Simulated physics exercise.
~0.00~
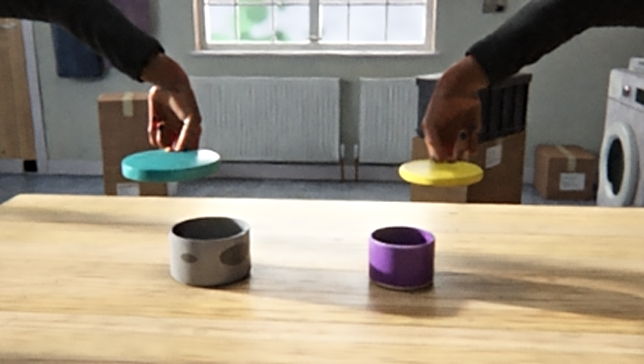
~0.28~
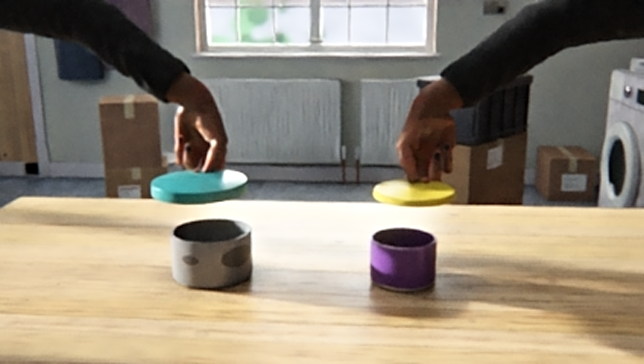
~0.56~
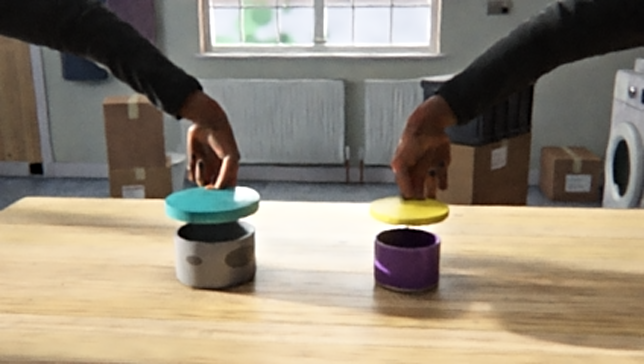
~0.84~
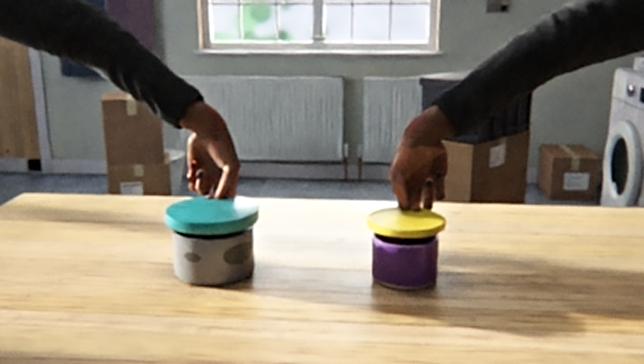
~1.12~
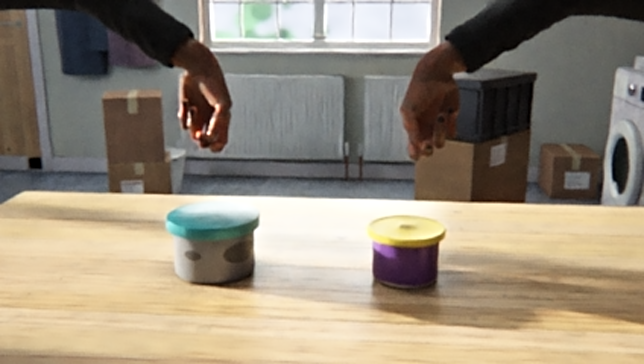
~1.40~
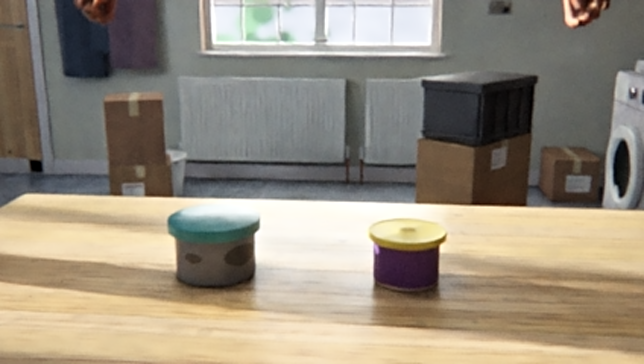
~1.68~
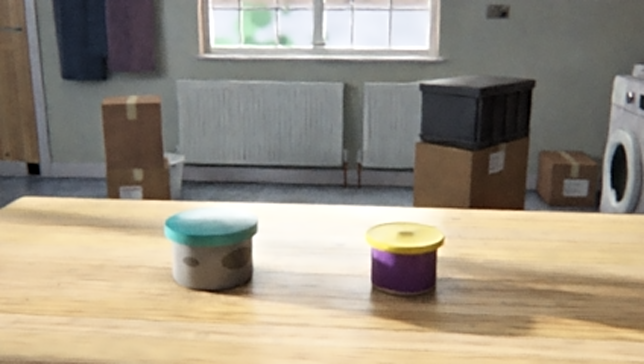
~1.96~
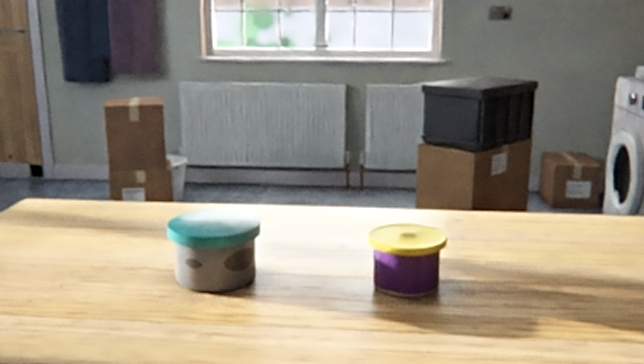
Two discs, one turquoise and one yellow, are held by a pair of hands above two small open pots on a sunlit wooden table. The turquoise disc moves down and slightly right toward the grey, dark-spotted pot on the left, while the yellow one moves down and left toward the purple pot. Both come to rest on the rims, fingers still touching their tops. The hands then let go, lift away and leave the view. The discs stay put, each covering its pot like a lid, with boxes and a radiator behind.
